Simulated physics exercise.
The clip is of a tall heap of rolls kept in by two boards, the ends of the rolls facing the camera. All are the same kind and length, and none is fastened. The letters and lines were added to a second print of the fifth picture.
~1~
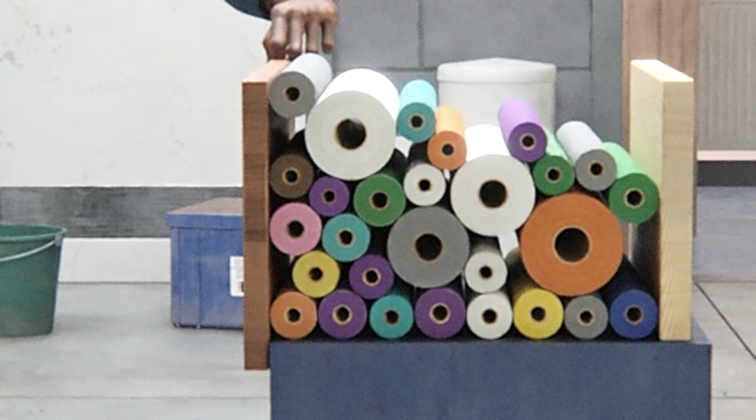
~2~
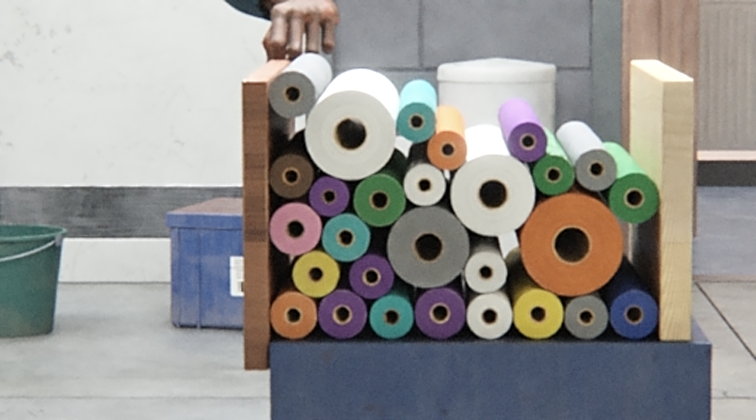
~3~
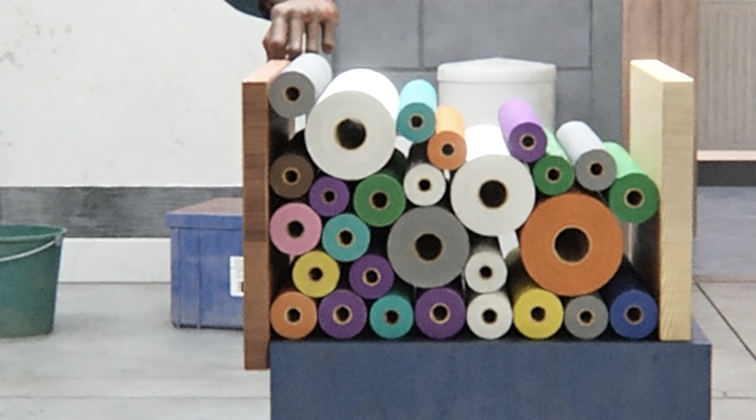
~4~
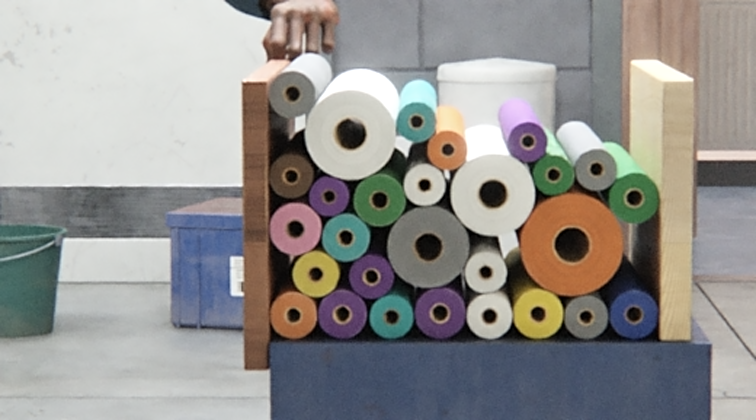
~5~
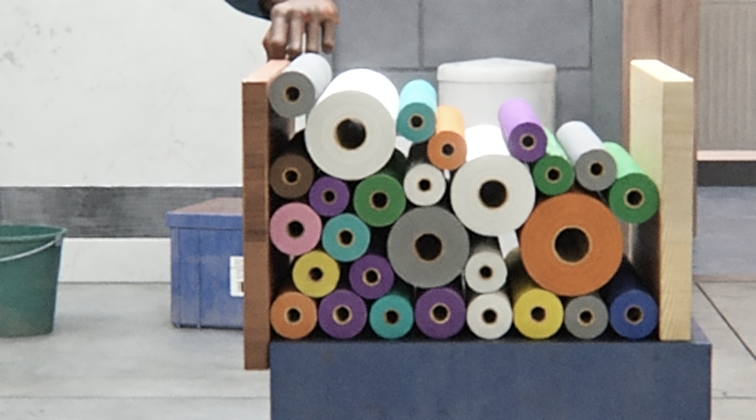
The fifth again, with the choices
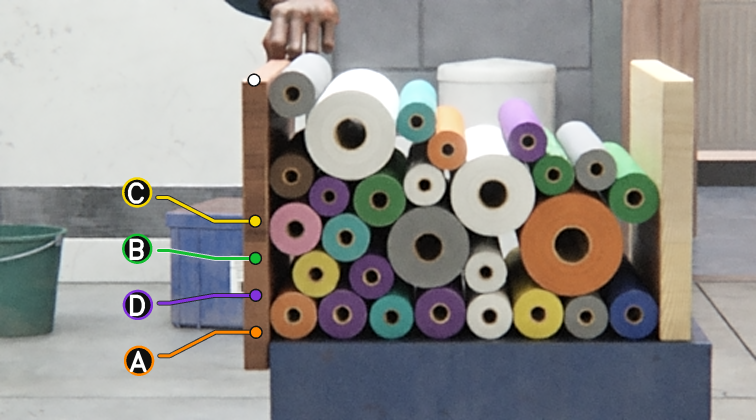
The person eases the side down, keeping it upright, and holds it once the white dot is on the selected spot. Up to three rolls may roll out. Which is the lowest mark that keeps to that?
It can be let down to B.
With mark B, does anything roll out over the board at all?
Yes, at B.
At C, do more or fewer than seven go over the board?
It loses fewer than seven.
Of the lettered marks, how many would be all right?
Two of the four.
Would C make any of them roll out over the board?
At C: Yes.
On the marked copy, A at (256, 333); B at (255, 259); C at (255, 221); D at (255, 295); the white dot at (254, 80).
Following B. Soon after the start, top of the board (268, 163).
Later, top of the board (269, 254).
In the end, top of the board (269, 257), two out over the board.
As for the rest, A more than three out over the board; C two out over the board; D more than three out over the board.
